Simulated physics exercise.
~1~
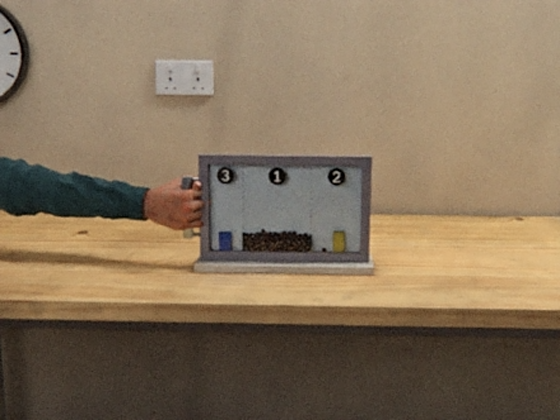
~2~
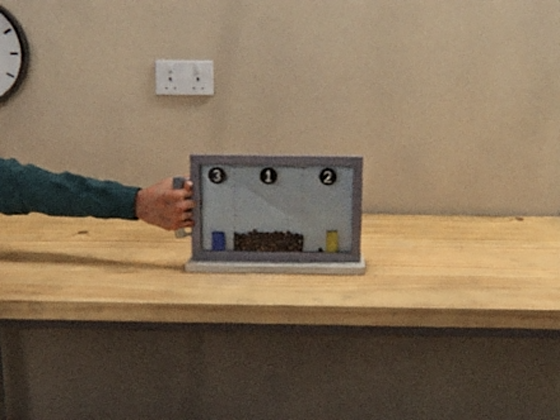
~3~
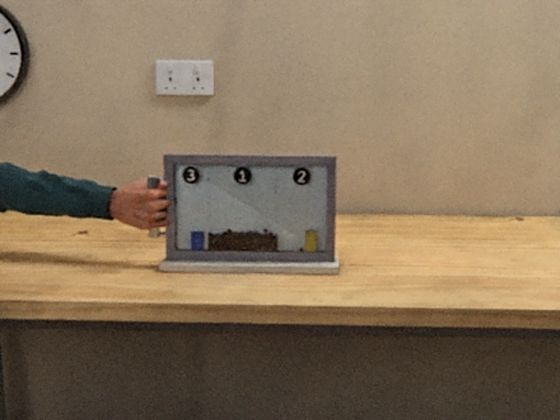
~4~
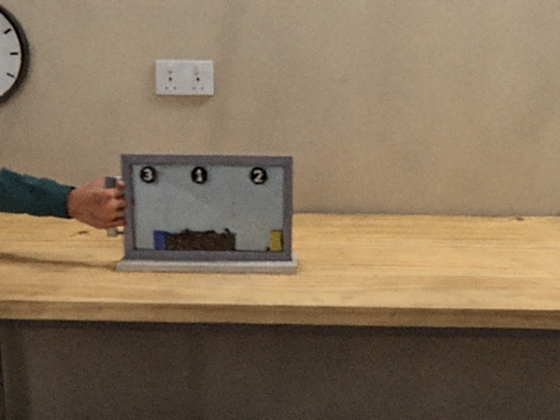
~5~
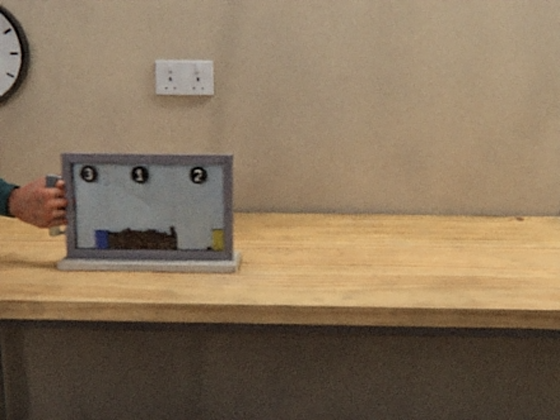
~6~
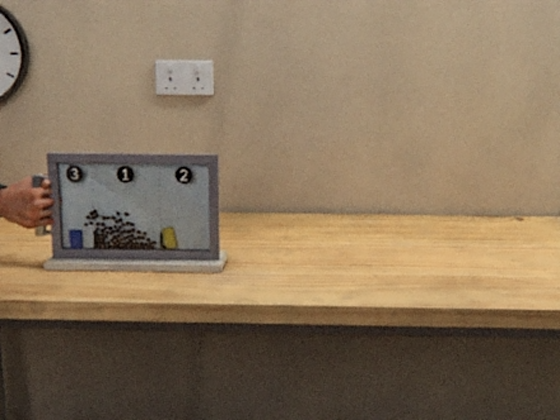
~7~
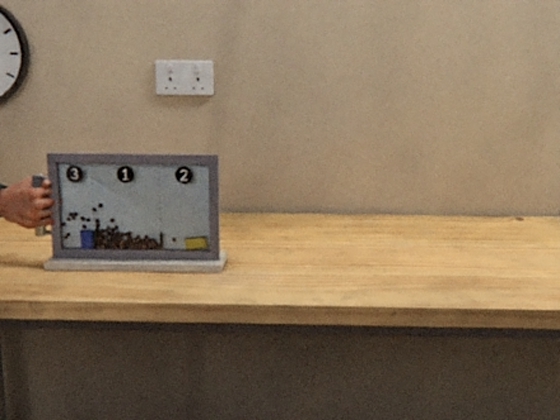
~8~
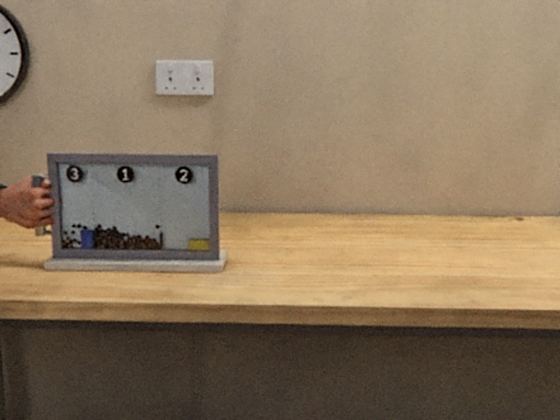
On a wooden table against a plain wall, a hand in a green sleeve holds the side of a grey-framed, clear-fronted case containing a low bed of dark beads between a blue block and an upright yellow block. The hand slides the case left, slowly at first and then faster. The case halts near the left side of the view, and the beads surge up toward the left while the yellow block leans. Beads scatter around the blue block as the yellow one topples. Finally the case is still, with most beads under the middle label, some at the left, and the yellow block on its side.
